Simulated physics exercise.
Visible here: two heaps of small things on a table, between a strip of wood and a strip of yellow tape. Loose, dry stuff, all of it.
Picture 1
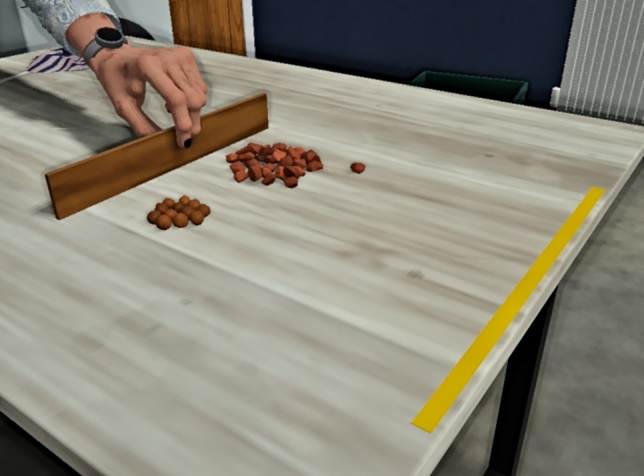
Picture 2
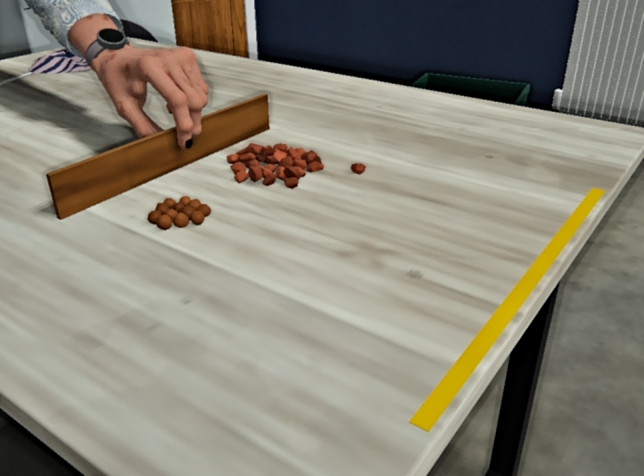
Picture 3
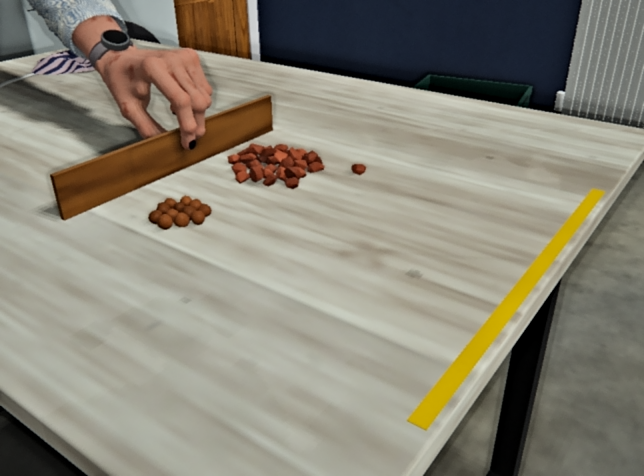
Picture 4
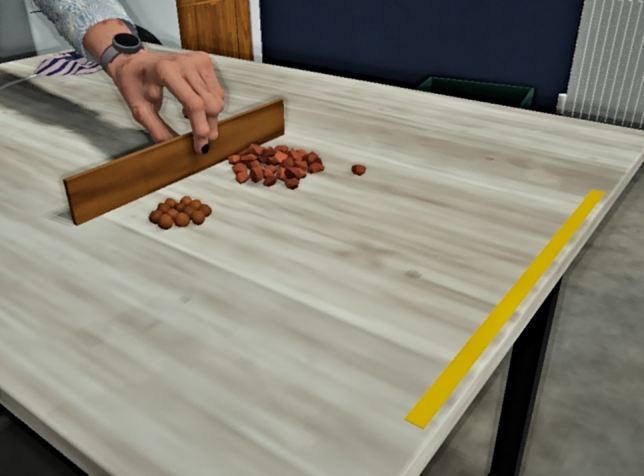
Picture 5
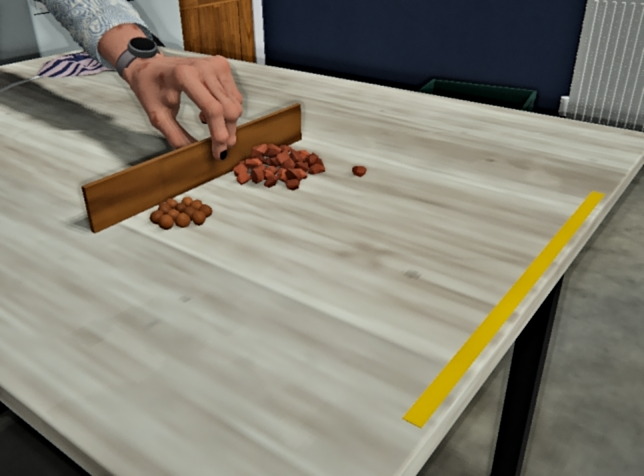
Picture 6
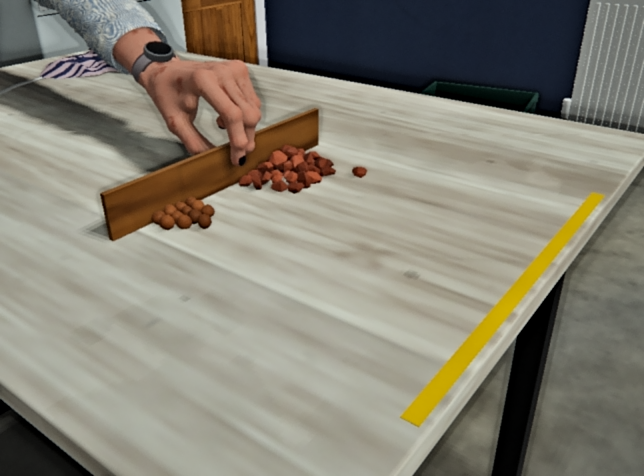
A hand slid an upright strip of wood across the table toward the yellow tape, starting from rest, and it began pushing the back heap of reddish bits and some of the small brown hazelnuts in front.
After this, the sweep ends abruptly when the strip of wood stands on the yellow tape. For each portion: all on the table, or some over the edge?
At the end, front portion: Partly lost, back portion: Partly lost.
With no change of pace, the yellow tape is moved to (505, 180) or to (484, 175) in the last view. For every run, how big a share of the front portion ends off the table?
With the first line you'd get 0 % off the table, and with the second 0 %.
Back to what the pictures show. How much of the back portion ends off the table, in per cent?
Estimated share: About 100 in a hundred.
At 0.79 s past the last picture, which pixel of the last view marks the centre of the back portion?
I'd mark it somewhere close to (419, 208).
Then, 0.79 s later than the last frame, strip of wood still moving, near (365, 183); front portion all on the table, its front near (320, 283); back portion all on the table, its front near (452, 219).
Then, 1.59 s later than the last frame, strip of wood stopped at the yellow tape; front portion roughly half over the edge; back portion almost all over the edge.
Then, 1.87 s later than the last frame, strip of wood stopped at the yellow tape; front portion every one over the edge; back portion every one over the edge.
When it is over, strip of wood stopped at the yellow tape; front portion every one over the edge; back portion every one over the edge.
